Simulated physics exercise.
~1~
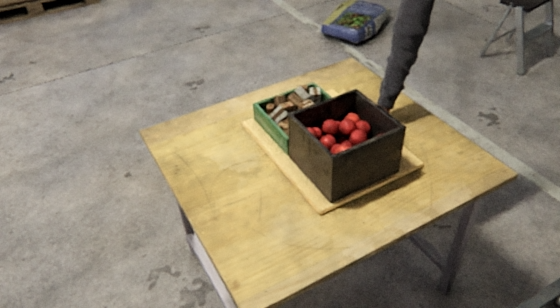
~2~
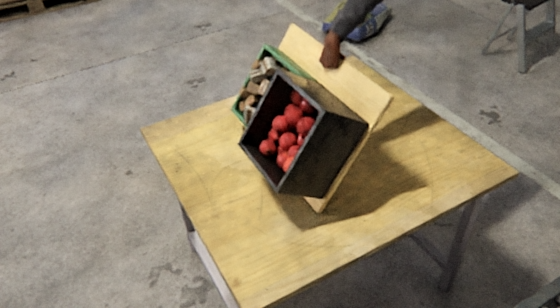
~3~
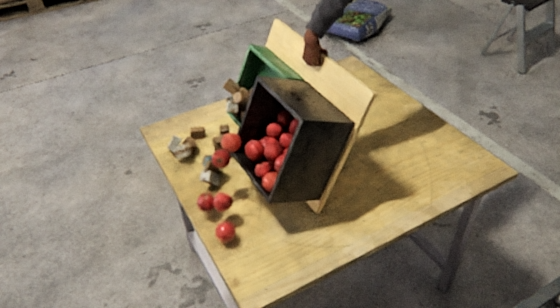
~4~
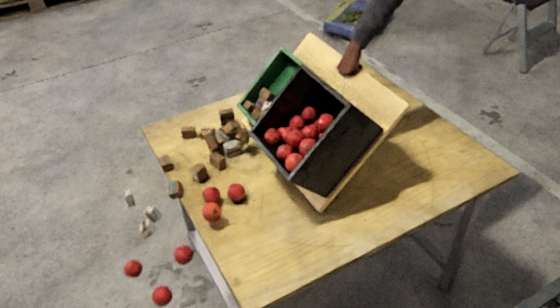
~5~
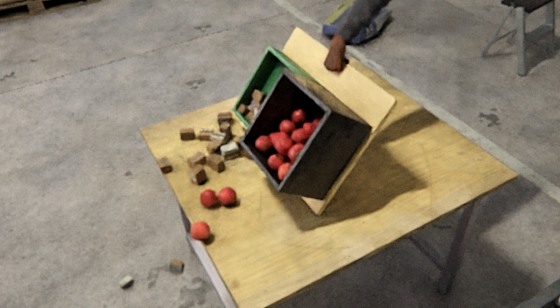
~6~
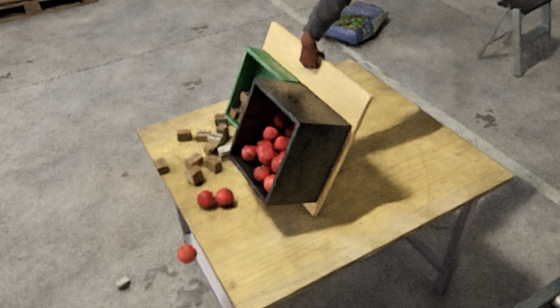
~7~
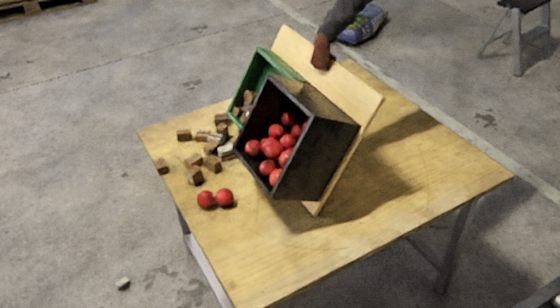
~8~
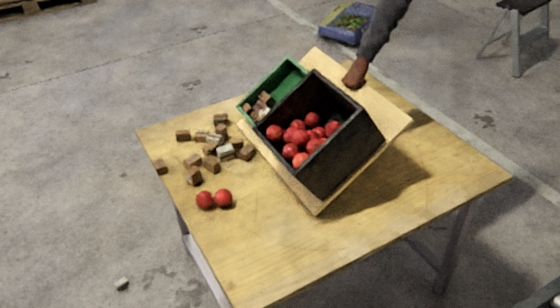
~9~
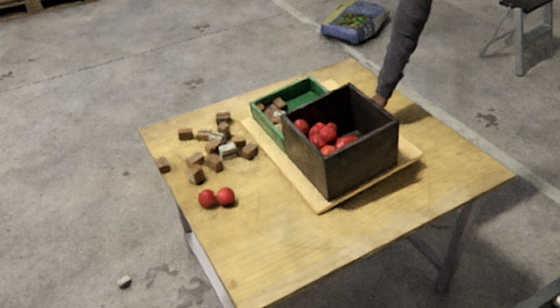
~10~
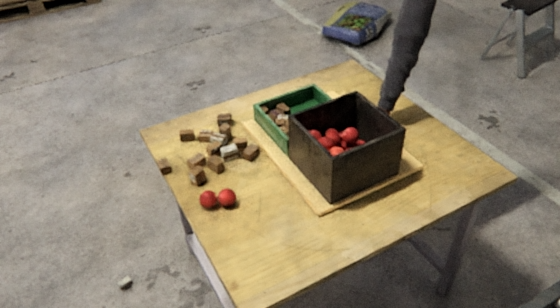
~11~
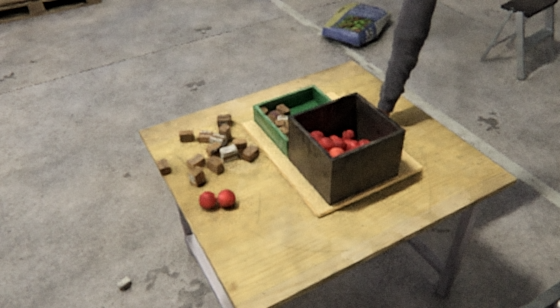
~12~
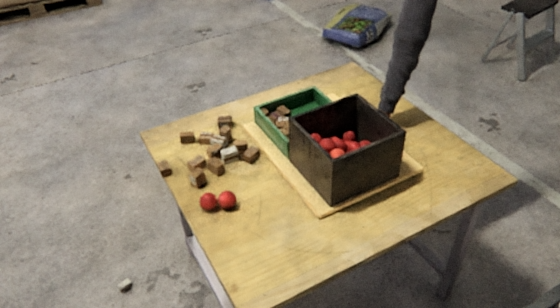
Board with black and green baskets tipping left by hand, spilling red balls and most small blocks, rocking, then settling flat.
